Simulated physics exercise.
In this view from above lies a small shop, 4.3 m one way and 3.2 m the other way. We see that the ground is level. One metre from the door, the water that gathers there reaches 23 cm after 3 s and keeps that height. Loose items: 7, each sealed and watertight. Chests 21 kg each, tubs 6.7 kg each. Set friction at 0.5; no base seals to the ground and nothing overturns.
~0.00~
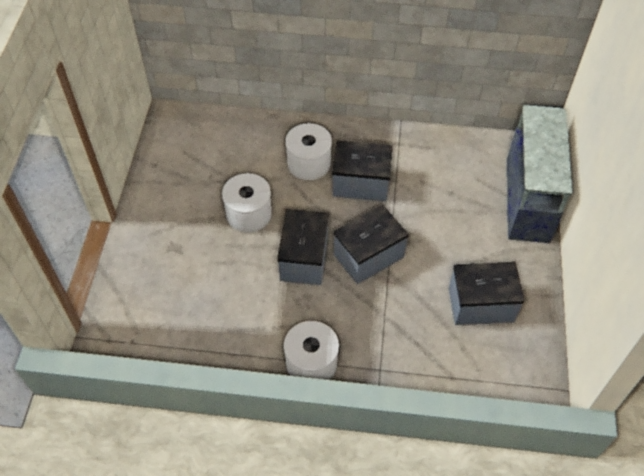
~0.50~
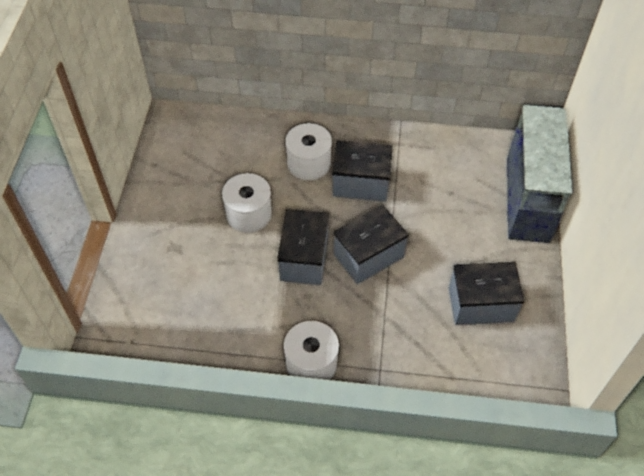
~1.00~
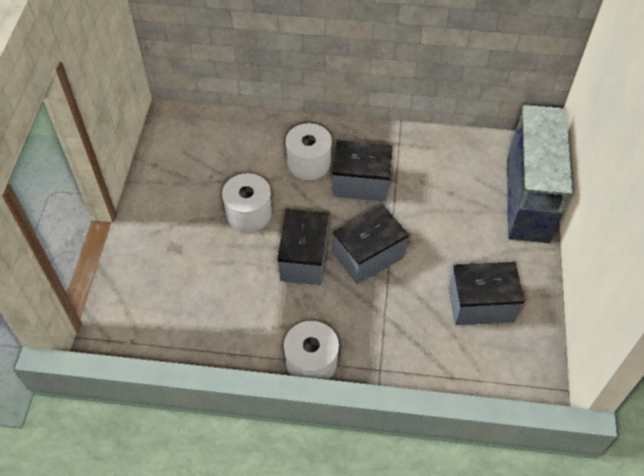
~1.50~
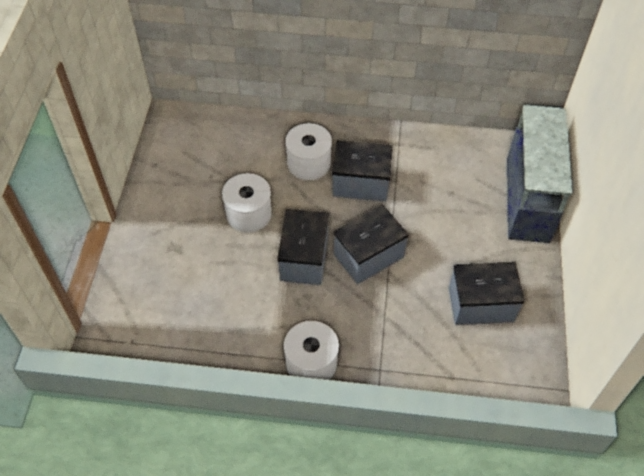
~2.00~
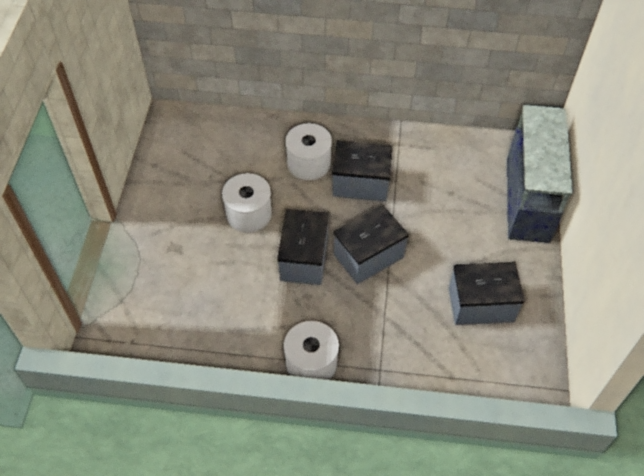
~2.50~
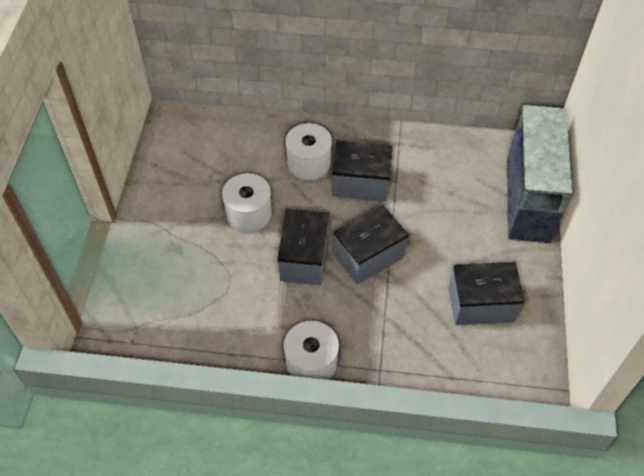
Greenish water spreads over the pale ground outside a small, roofless shop seen from above, with a brick back wall, a low blue-green front wall and a doorway on the left. Inside, three white round tubs and four dark-topped chests stand about the stained floor, near a blue counter at right. The water fills the doorway, then creeps inward across the floor, while the objects and camera stay still.
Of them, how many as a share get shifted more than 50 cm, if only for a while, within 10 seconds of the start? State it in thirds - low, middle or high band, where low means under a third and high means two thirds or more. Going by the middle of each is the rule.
Middle band.
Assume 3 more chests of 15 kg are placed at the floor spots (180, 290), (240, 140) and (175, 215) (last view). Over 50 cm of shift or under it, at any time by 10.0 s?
Taking them in the given order: Greater, then smaller, then smaller.
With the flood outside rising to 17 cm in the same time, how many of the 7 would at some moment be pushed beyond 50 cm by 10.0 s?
That would give 3.
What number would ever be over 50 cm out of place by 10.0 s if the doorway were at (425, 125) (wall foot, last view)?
Then 5 of them would.
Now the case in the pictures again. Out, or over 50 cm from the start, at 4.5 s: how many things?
The number by then is 2.
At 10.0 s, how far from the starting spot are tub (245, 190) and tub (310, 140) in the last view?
The first is 20 cm from its start, the second 150 cm.
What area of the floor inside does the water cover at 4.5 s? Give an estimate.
Flooded: Near 8.0 m2.
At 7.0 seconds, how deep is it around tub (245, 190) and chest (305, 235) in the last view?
Roughly 4 and 6 cm.
After 3.5 s 0 of 7 are over 50 cm from their spots; 0 afloat.
After 4.5 s 2 of 7 are over 50 cm from their spots; 2 afloat.
After 7.0 s 3 of 7 are over 50 cm from their spots; 1 afloat.
After 10.0 s 3 of 7 are over 50 cm from their spots, and 4 have been at some point; 7 afloat.
